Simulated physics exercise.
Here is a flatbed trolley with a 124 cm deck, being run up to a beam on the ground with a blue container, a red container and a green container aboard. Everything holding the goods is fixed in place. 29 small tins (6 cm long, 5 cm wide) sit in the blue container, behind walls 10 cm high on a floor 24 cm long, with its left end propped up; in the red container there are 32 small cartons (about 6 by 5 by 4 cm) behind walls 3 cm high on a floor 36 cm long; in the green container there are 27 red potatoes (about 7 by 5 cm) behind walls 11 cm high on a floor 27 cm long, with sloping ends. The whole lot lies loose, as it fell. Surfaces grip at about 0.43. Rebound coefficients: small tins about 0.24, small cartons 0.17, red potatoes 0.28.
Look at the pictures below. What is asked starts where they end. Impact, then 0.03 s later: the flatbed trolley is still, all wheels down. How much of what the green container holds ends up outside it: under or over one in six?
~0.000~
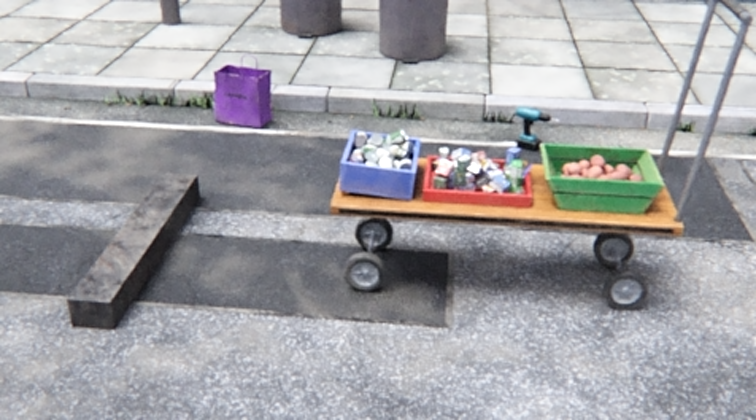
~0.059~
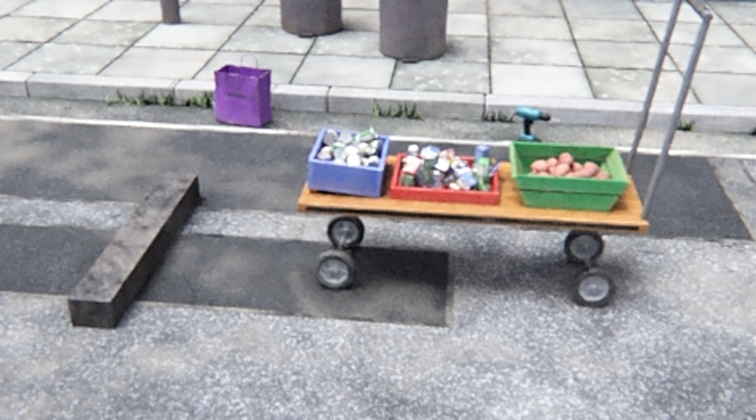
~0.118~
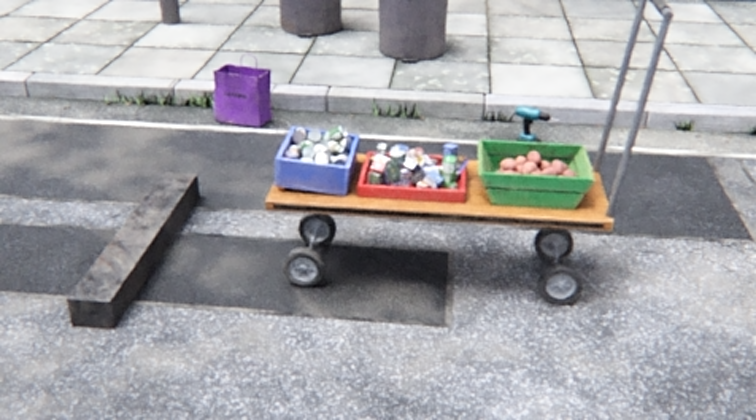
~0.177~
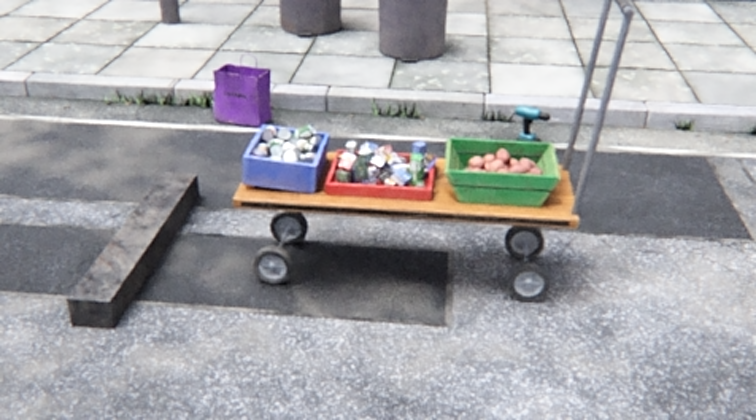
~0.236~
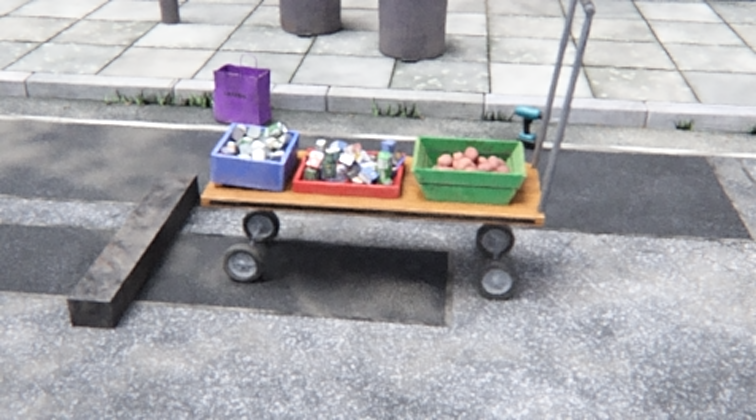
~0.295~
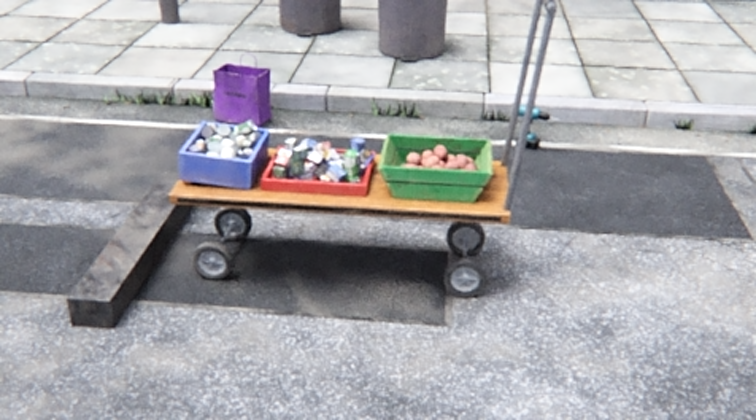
I'm expecting the losses to not make it to a sixth.
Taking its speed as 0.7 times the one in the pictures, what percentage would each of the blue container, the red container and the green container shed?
In that case the blue container sheds 0 per cent, the red container 20 per cent and the green container 0 per cent.
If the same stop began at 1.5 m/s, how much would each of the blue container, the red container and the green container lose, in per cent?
In that case the blue container sheds 0 per cent of its load, the red container 20 per cent, and the green container 0 per cent.
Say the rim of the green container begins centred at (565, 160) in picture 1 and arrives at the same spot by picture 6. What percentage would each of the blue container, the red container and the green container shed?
In that case you'd see blue container at 0, red container at 20 and green container at 0 percent.
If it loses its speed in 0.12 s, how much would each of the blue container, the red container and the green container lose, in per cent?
In that case blue container 0, red container 20 and green container 0 per cent.
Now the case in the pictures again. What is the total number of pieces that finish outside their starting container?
Around 12.
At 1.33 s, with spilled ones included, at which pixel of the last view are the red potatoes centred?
In the last view they're centred near (369, 168).
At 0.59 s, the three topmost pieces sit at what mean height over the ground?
Mean height: Some 60 cm.
After 0.37 s, the wheels strike.
After 0.47 s, 0 of 29 out of the blue container, 3 of 32 out of the red container and 0 of 27 out of the green container.
After 0.59 s, 0 of 29 out of the blue container, 6 of 32 out of the red container and 1 of 27 out of the green container.
After 0.82 s, 0 of 29 out of the blue container, 8 of 32 out of the red container and 1 of 27 out of the green container.
When it is over (at 1.33 s), 0 of 29 out of the blue container, 10 of 32 out of the red container and 1 of 27 out of the green container. Asked share, 1 of 27, 4 per cent.
